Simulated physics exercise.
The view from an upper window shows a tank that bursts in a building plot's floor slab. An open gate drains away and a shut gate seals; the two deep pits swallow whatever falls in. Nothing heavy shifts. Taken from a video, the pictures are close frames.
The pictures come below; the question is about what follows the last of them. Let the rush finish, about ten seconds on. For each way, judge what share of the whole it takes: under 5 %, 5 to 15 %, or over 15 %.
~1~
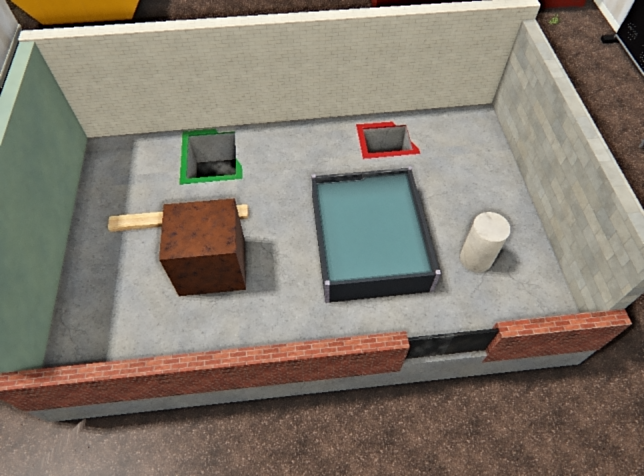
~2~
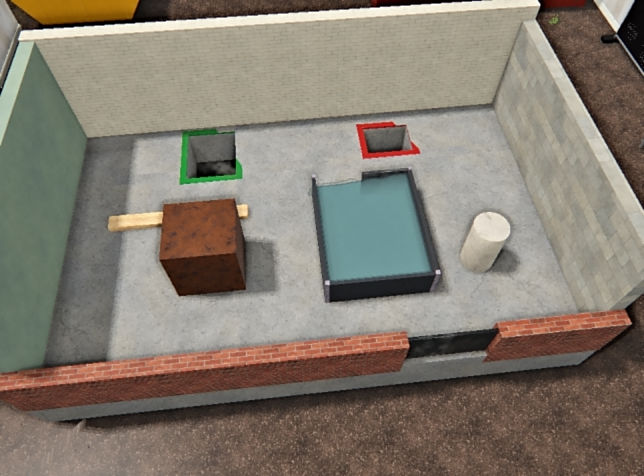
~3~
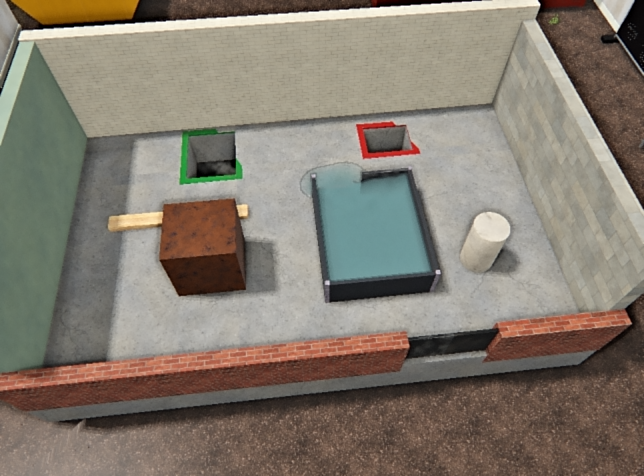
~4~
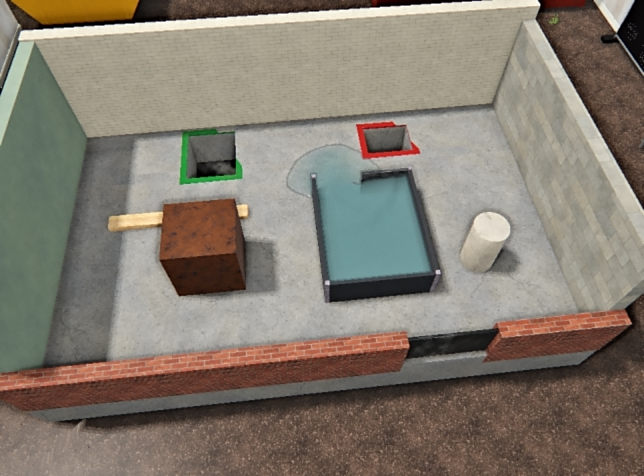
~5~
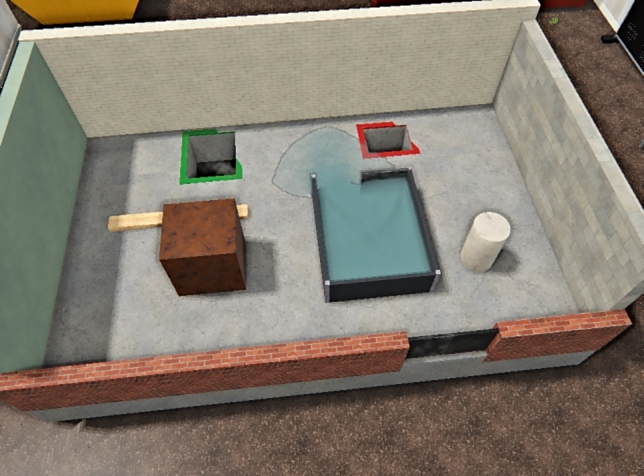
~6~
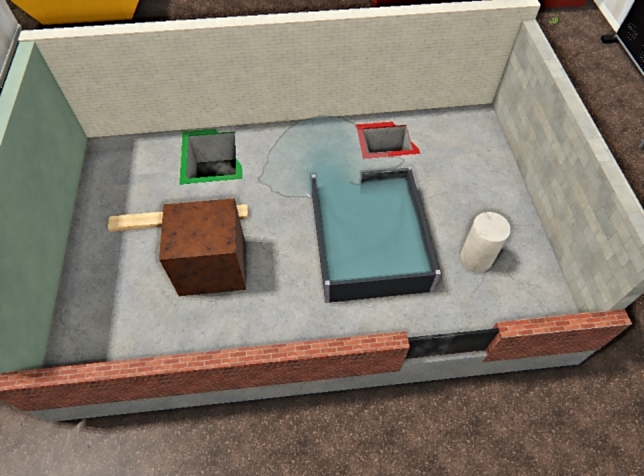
My prediction: The gate accounts for a negligible part - below five per cent, the green pit accounts for a substantial part - beyond fifteen per cent, the red pit accounts for a substantial part - beyond fifteen per cent.
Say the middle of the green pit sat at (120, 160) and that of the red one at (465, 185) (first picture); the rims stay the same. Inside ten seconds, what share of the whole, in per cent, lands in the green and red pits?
Green share 30%, red share 10%.
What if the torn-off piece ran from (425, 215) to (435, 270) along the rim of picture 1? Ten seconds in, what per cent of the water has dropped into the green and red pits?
Green takes 2 in a hundred, red takes 30 in a hundred.
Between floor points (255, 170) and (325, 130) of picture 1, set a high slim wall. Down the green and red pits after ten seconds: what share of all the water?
The green pit gets 8 per cent, the red pit 35 per cent.
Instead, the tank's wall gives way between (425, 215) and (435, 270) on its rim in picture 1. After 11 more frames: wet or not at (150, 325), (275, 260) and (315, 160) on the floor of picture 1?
The first would be still unwetted, the second still unwetted and the third still unwetted.
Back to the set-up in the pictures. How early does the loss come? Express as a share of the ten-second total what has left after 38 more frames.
I'd put it near 75 in a hundred.
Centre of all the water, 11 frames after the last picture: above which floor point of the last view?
Close to pixel (347, 202).
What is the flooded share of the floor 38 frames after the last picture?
I'd say 25 per cent.
A moment on, water covers 15 % of the floor; the gate 0 %, the green pit 0 %, the red pit 1 %.
Next, water covers 15 % of the floor; the gate 0 %, the green pit 5 %, the red pit 4 %.
Then, water covers 20 % of the floor; the gate 0 %, the green pit 15 %, the red pit 10 %.
Later, water covers 25 % of the floor; the gate 0 %, the green pit 28 %, the red pit 17 %.
In the end, water covers 25 % of the floor; the gate 0 %, the green pit 40 %, the red pit 22 %.
